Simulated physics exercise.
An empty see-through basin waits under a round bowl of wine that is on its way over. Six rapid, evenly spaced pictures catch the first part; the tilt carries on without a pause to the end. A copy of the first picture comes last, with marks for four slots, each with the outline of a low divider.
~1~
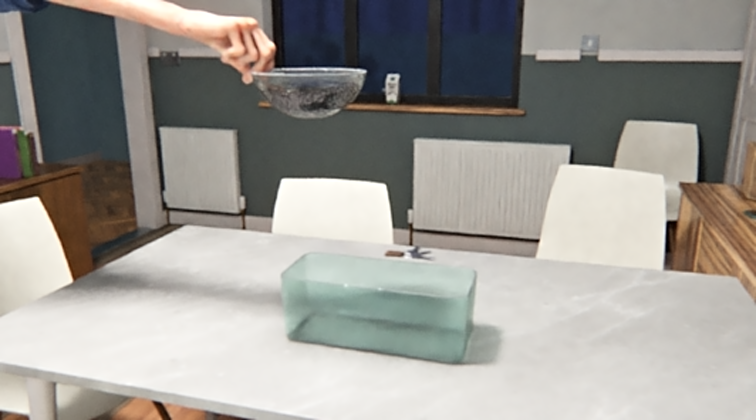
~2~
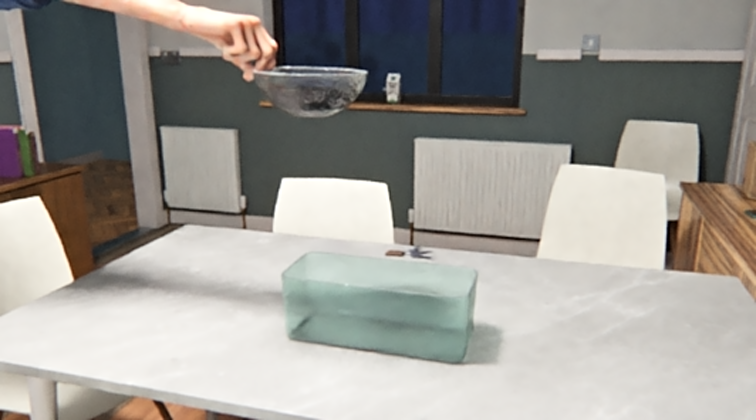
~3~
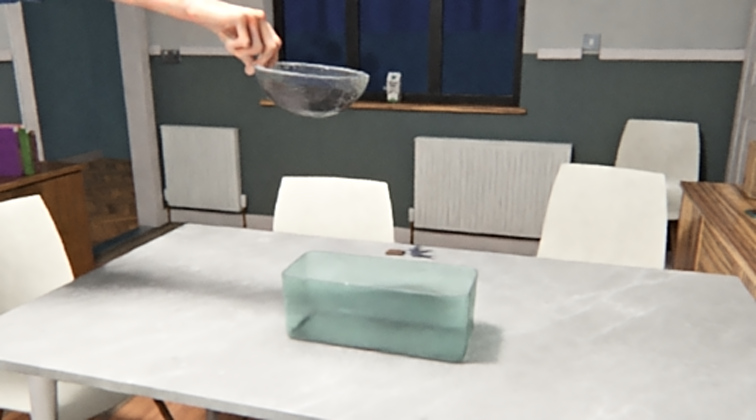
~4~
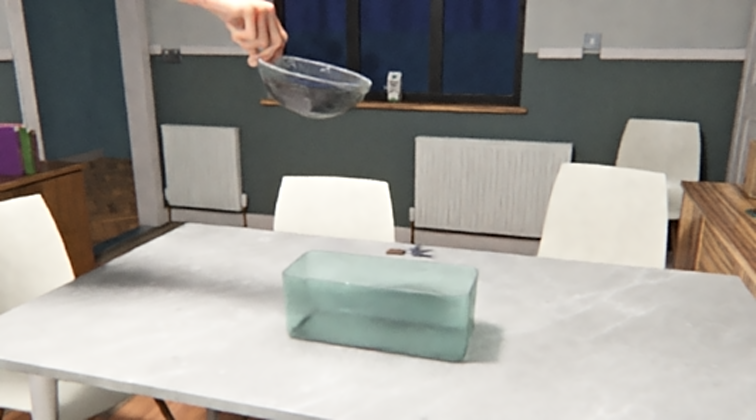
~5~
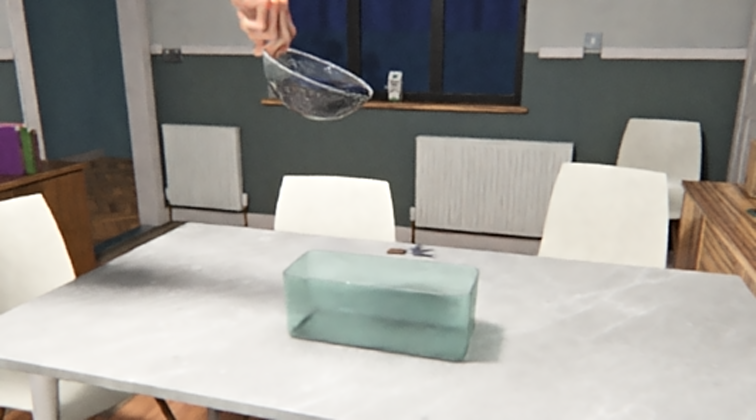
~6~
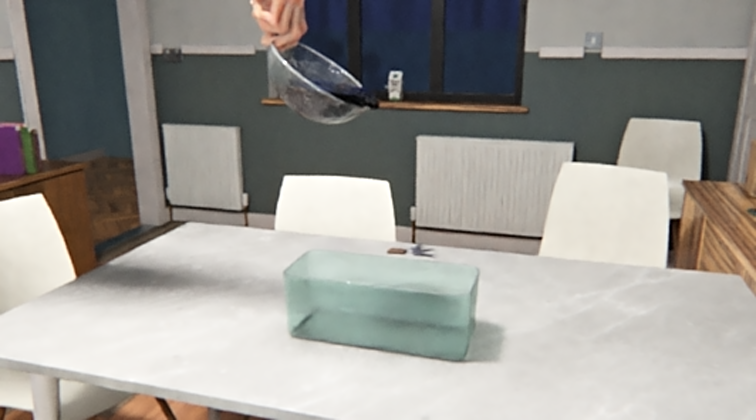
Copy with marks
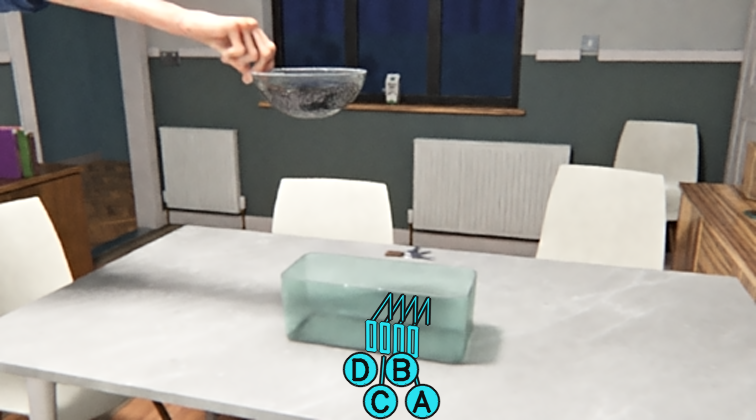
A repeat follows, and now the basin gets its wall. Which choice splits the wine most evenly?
Slot B does it best.
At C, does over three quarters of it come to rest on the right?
No, it does not.
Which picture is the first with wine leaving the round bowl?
In picture 6.
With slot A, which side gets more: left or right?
The left one.
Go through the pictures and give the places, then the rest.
Upright, lip at (362, 72); basin from (287, 336) to (465, 362); nothing has left yet.
Upright, lip at (363, 73); nothing has left yet.
Tipped about 6°, lip at (365, 77); nothing has left yet.
Tipped about 14°, lip at (367, 84); nothing has left yet.
Tipped about 24°, lip at (368, 94); nothing has left yet.
Tipped about 35°, lip at (367, 106); wine is over the lip, down to (371, 109).
On the marked copy, A at (411, 361); B at (397, 359); C at (383, 357); D at (370, 355).
With A, about 67 % ends left of the wall and 24 % right of it; 9 % is lost outside.
With B, about 48 % ends left of the wall and 44 % right of it; 8 % is lost outside.
With C, about 29 % ends left of the wall and 63 % right of it; 7 % is lost outside.
With D, about 20 % ends left of the wall and 72 % right of it; 8 % is lost outside.
